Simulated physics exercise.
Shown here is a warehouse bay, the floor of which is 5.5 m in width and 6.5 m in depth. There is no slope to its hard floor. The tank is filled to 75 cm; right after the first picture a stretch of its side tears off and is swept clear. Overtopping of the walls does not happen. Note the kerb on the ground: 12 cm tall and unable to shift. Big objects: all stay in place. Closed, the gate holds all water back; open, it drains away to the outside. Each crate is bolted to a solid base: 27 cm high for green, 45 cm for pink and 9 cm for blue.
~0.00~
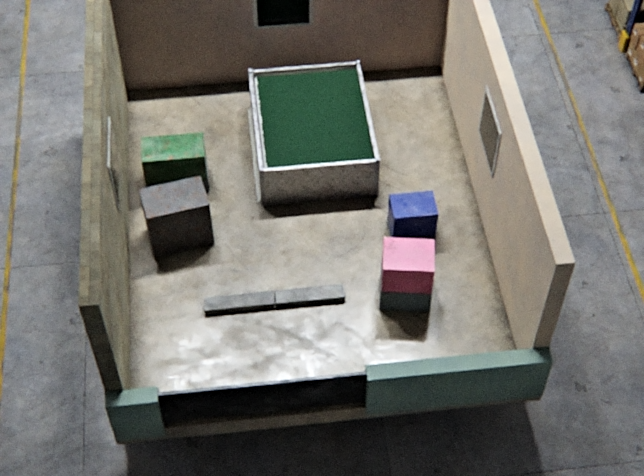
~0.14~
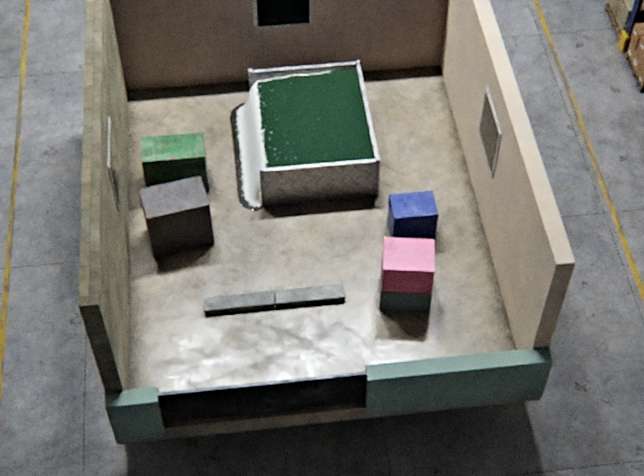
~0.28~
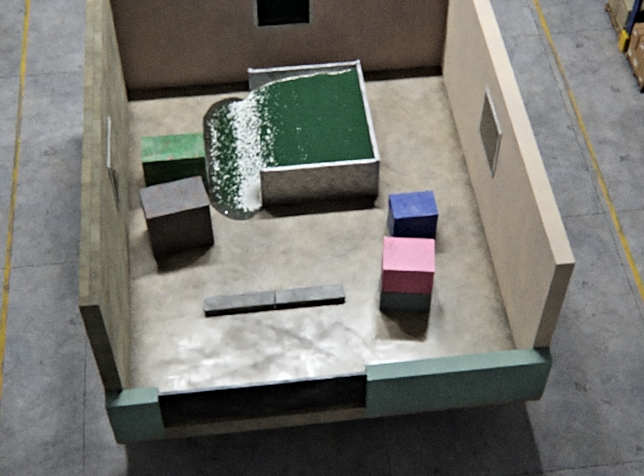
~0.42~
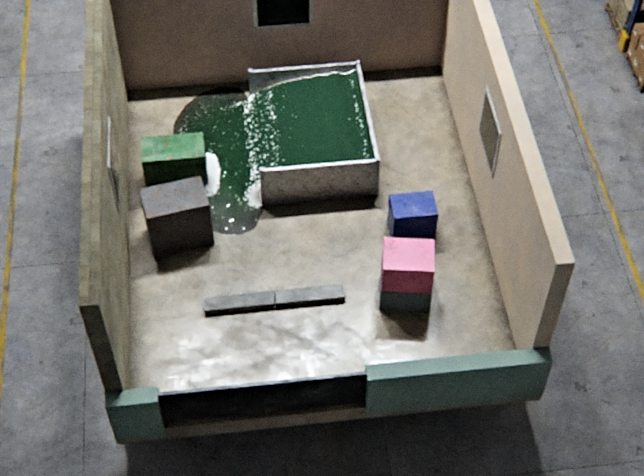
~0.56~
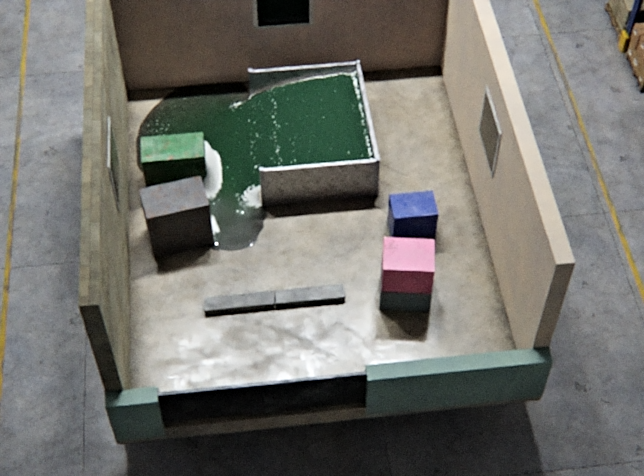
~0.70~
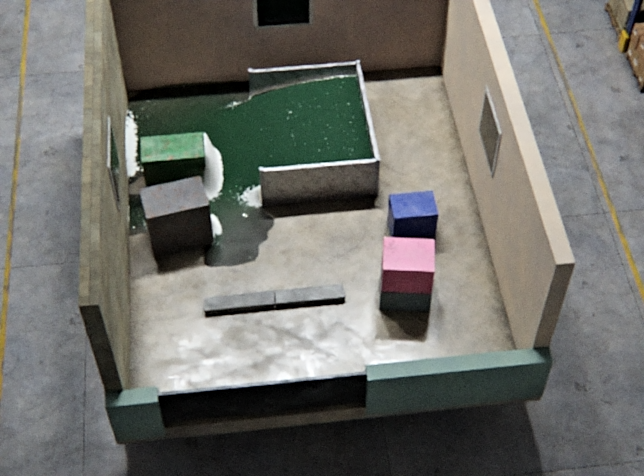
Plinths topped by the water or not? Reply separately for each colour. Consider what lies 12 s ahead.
Green crate: Topped; pink crate: Not topped; blue crate: Topped.
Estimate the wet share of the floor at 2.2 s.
Covered: Roughly 45 %.
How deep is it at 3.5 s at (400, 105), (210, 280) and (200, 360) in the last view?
The depths come out at 2, 6 and 4 centimetres, in the order listed.
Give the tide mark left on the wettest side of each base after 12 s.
Measured in centimetres, that comes to green 87, pink 14 and blue 14.
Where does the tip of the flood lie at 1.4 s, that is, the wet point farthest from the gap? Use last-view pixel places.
That would be close to (131, 309).
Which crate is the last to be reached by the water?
The blue one.
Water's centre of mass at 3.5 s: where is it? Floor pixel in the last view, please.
The water's centre sits at about (237, 179).
After 1.4 s water covers 25 % of the floor and is deepest (65 cm) near (128, 96); green plinth reached, pink plinth not reached, blue plinth not reached.
After 2.2 s water covers 45 % of the floor and is deepest (44 cm) near (128, 96); green plinth reached, pink plinth reached, blue plinth not reached.
After 3.5 s water covers 70 % of the floor and is deepest (32 cm) near (434, 71); green plinth reached, pink plinth reached, blue plinth reached.
After 7.0 s water covers 95 % of the floor and is deepest (18 cm) near (515, 376); green plinth reached, pink plinth reached, blue plinth reached.
After 12.0 s water covers 100 % of the floor and is deepest (16 cm) near (132, 416); highest at the green plinth 87 cm, highest at the pink plinth 14 cm, highest at the blue plinth 14 cm.
